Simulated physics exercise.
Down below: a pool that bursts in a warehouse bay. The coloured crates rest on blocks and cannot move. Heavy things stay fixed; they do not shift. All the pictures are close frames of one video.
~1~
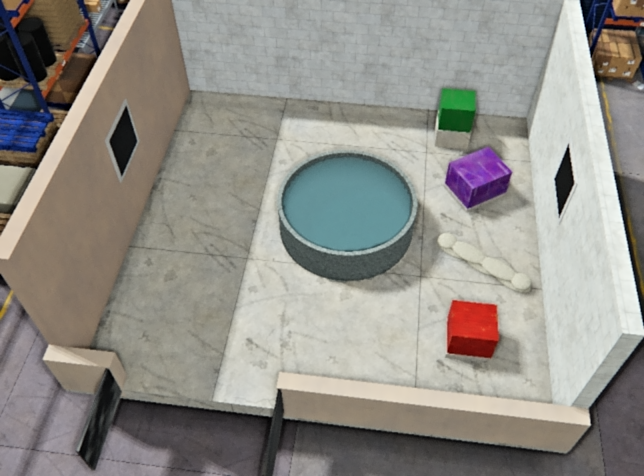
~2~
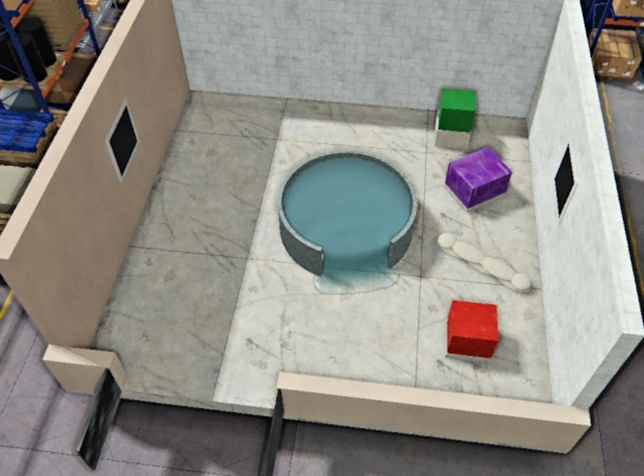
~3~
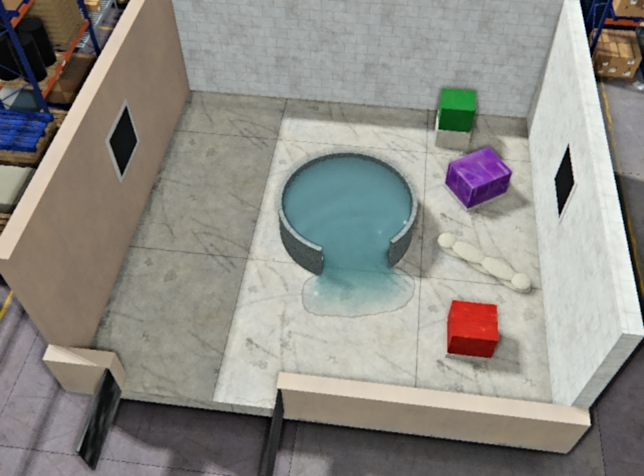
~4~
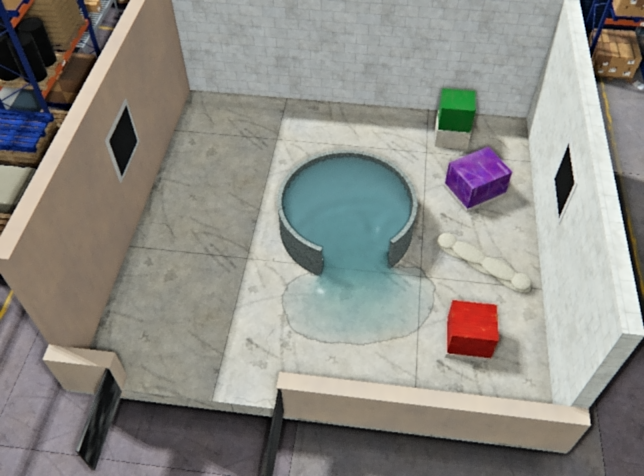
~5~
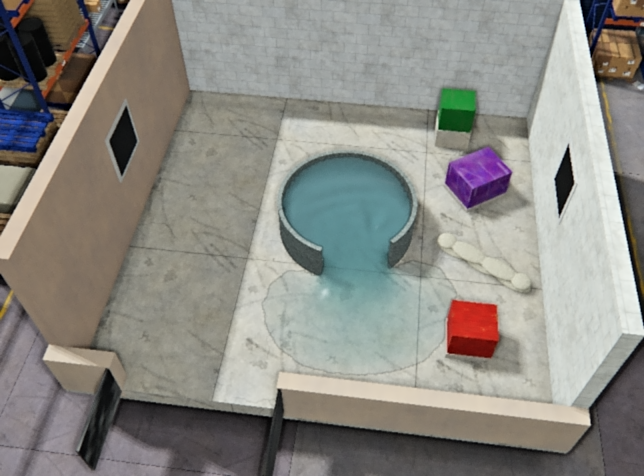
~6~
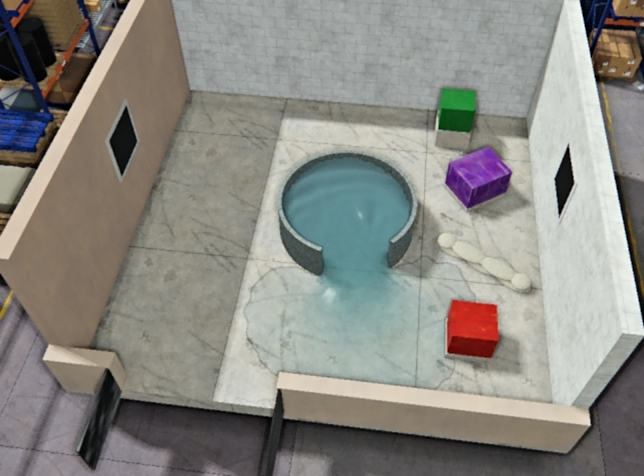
In a warehouse bay, a round pool stood full and still until its front side burst open, and water poured through the gap and spread across the pale floor, reaching around the red box.
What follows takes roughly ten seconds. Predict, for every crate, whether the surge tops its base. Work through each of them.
In the end the red crate comes through with water on it; the purple crate comes through with water on it; the green crate comes through untouched.
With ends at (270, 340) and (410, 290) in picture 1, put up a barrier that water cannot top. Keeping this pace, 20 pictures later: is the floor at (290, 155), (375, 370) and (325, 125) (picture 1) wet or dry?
First unwetted, then unwetted, then unwetted.
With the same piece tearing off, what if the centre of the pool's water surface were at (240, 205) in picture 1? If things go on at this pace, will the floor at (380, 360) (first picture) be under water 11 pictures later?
Submerged.
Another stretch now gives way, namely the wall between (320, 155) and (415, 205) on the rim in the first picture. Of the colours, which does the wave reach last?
Last in line is the crate marked red.
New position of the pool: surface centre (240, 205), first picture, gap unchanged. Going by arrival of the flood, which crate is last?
It is the one in green.
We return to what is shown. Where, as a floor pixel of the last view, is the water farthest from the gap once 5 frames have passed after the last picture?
I'd put it around (534, 424).
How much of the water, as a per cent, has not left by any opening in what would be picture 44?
I'd say roughly 88 percent.
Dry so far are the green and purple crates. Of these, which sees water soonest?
Simply the purple crate.
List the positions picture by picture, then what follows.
The pool at (347, 202) is whole and still, in the first frame.
Water pours out at (357, 271) and has run to (319, 287), in the second frame.
The front is at (309, 304), out from the gap at (357, 271), in the third frame.
The front is at (298, 325), out from the gap at (357, 272), in the fourth frame.
Water pours out at (357, 272) and has run to (303, 360), in the fifth frame.
The front is at a hidden place, out from the gap at (357, 272), in the sixth frame.
A moment on, water covers 20 % of the floor; the red crate water round its plinth, the purple crate not reached, the green crate not reached.
Next, water covers 25 % of the floor; the red crate water round its plinth, the purple crate not reached, the green crate not reached.
Then, water covers 35 % of the floor; the red crate water round its plinth, the purple crate not reached, the green crate not reached.
Later, water covers 55 % of the floor; the red crate water round its plinth, the purple crate water round its plinth, the green crate water round its plinth.
In the end, water covers 90 % of the floor; the red crate was topped, the purple crate was topped, the green crate stayed above the water.
